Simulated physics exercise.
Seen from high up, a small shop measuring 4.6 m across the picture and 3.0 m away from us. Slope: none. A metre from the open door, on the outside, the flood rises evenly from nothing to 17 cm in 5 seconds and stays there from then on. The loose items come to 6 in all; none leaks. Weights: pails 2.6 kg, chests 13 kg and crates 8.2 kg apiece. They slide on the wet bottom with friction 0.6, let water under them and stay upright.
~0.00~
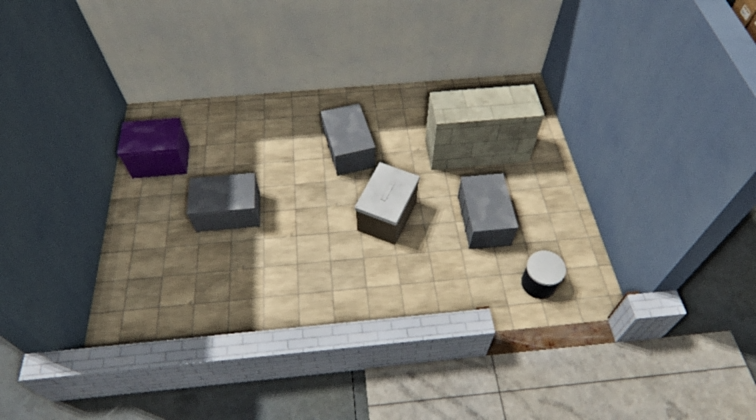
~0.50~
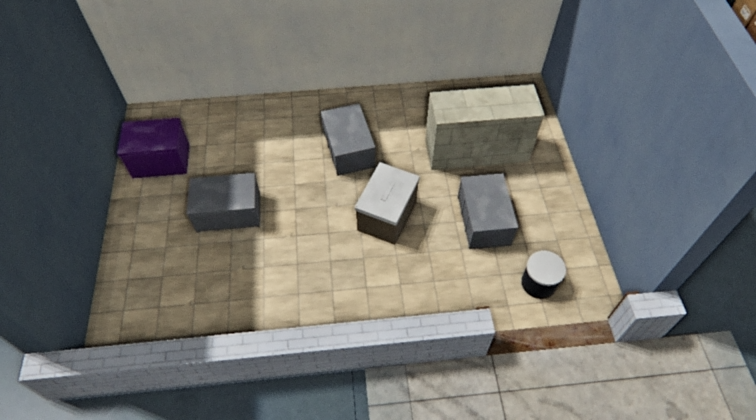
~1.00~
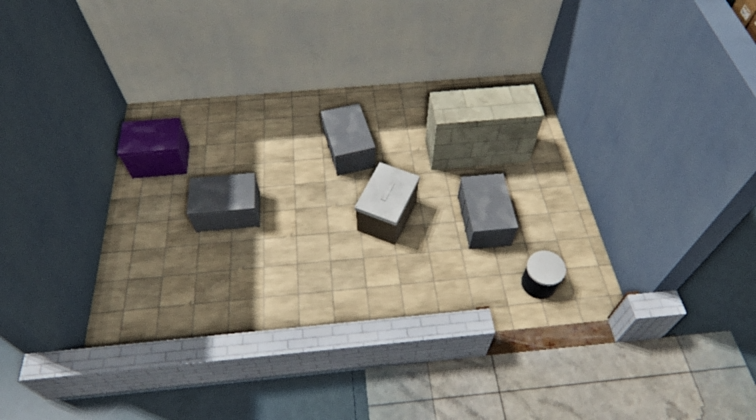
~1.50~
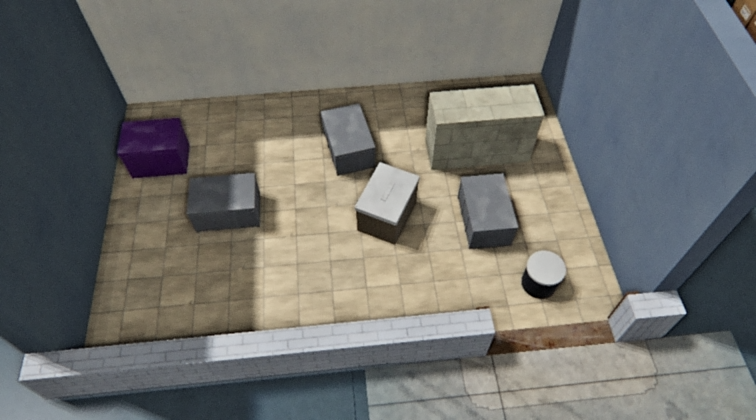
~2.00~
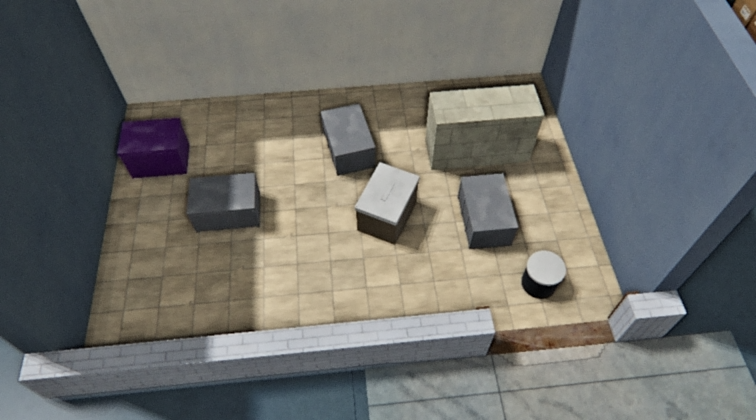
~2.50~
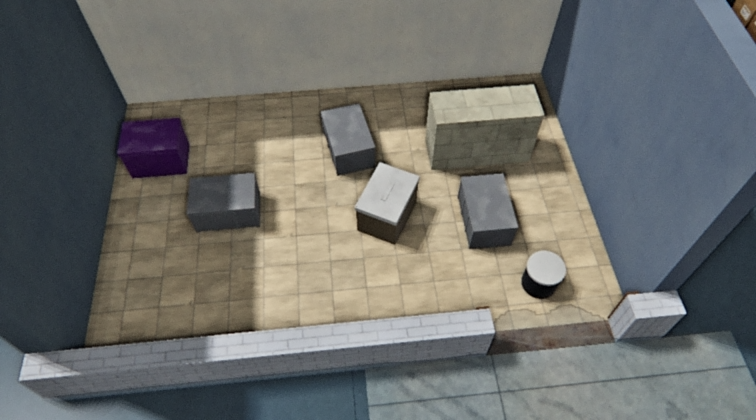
A small shop with a tan tiled floor, blue side walls and a low white brick front is seen from high above. A purple box sits at the back left, three grey boxes and a pale-topped one stand around the middle, and a pale stone counter and a round drum are on the right. Shallow water spreads across the paving outside and onto the brown doorway sill, while the objects and camera stay still.
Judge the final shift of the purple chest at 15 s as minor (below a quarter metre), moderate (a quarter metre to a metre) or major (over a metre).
It will go beyond a metre.
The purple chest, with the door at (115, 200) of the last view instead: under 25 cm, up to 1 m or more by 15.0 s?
So the purple chest is well away by then.
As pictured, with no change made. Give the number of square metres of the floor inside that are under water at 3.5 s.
Roughly 1.0 m2.
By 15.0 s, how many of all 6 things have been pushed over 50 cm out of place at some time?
It adds up to 6.
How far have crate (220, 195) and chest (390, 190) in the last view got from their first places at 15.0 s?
One is off by 120 cm, the other by 60 cm, in the order asked.
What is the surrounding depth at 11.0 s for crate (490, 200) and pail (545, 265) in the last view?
Some 6 cm at the first, some 8 cm at the second.
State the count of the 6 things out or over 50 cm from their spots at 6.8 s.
I make it 1.
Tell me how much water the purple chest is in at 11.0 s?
Depth: About 4 cm.
After 3.5 s the purple chest is near (149, 135), 0.0 m from its start, aground; 0 afloat.
After 6.8 s the purple chest is near (149, 135), 0.0 m from its start, aground; 2 afloat.
After 11.0 s the purple chest is near (143, 137), 0.1 m from its start, aground; 3 afloat.
After 15.0 s the purple chest is near (215, 278), 1.8 m from its start, afloat; 6 afloat.
